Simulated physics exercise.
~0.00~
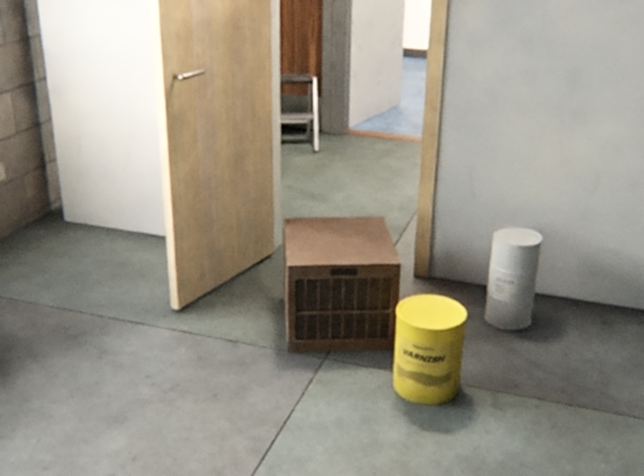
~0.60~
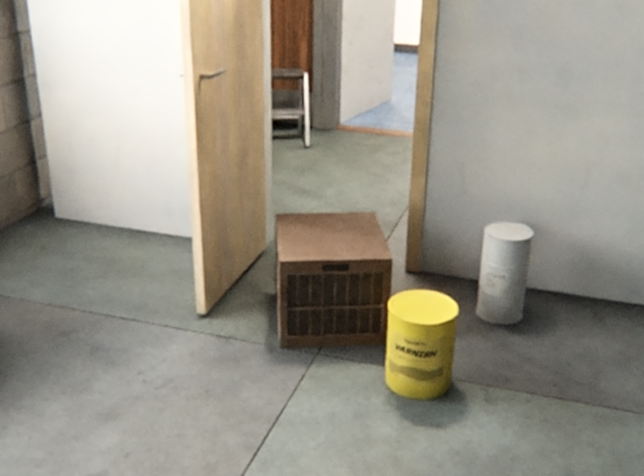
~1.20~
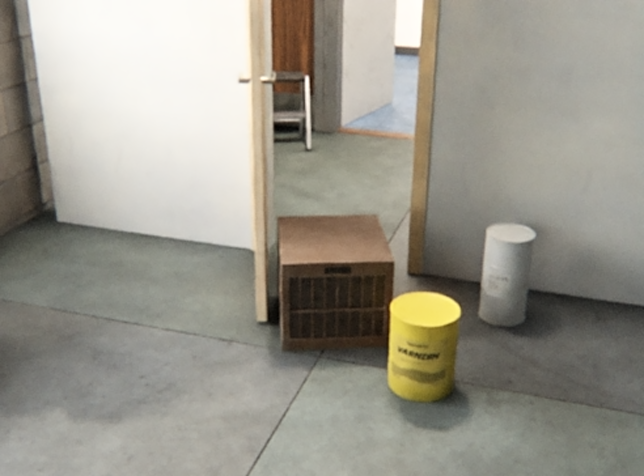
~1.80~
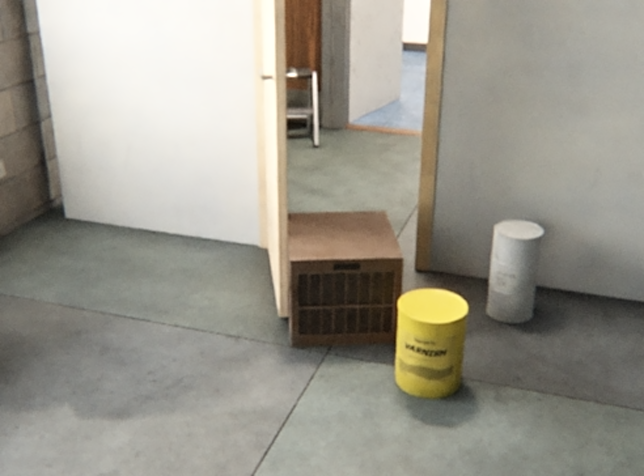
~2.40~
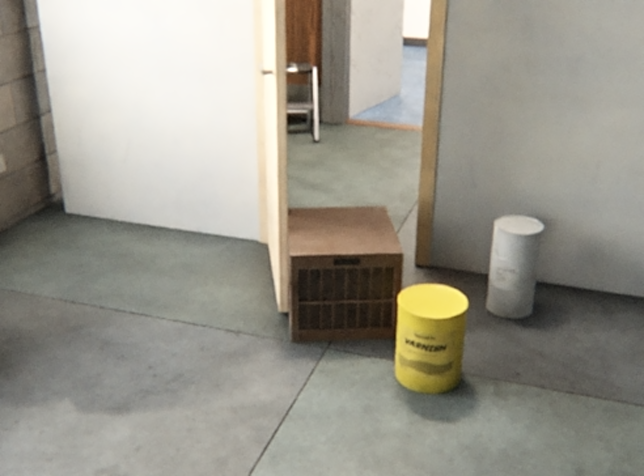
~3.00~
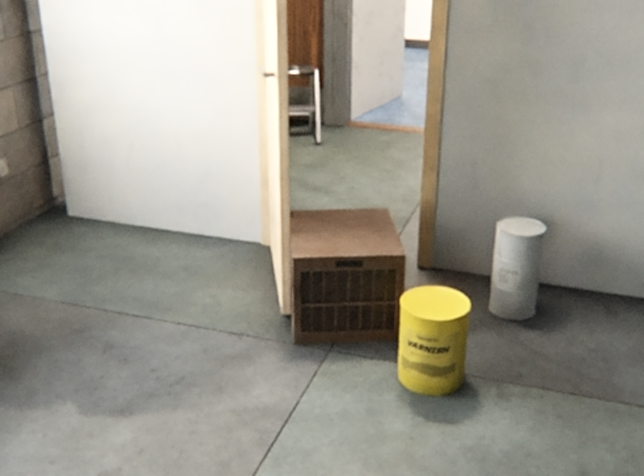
In a concrete-floored room, a wooden door swings toward a brown chest and stops against it.
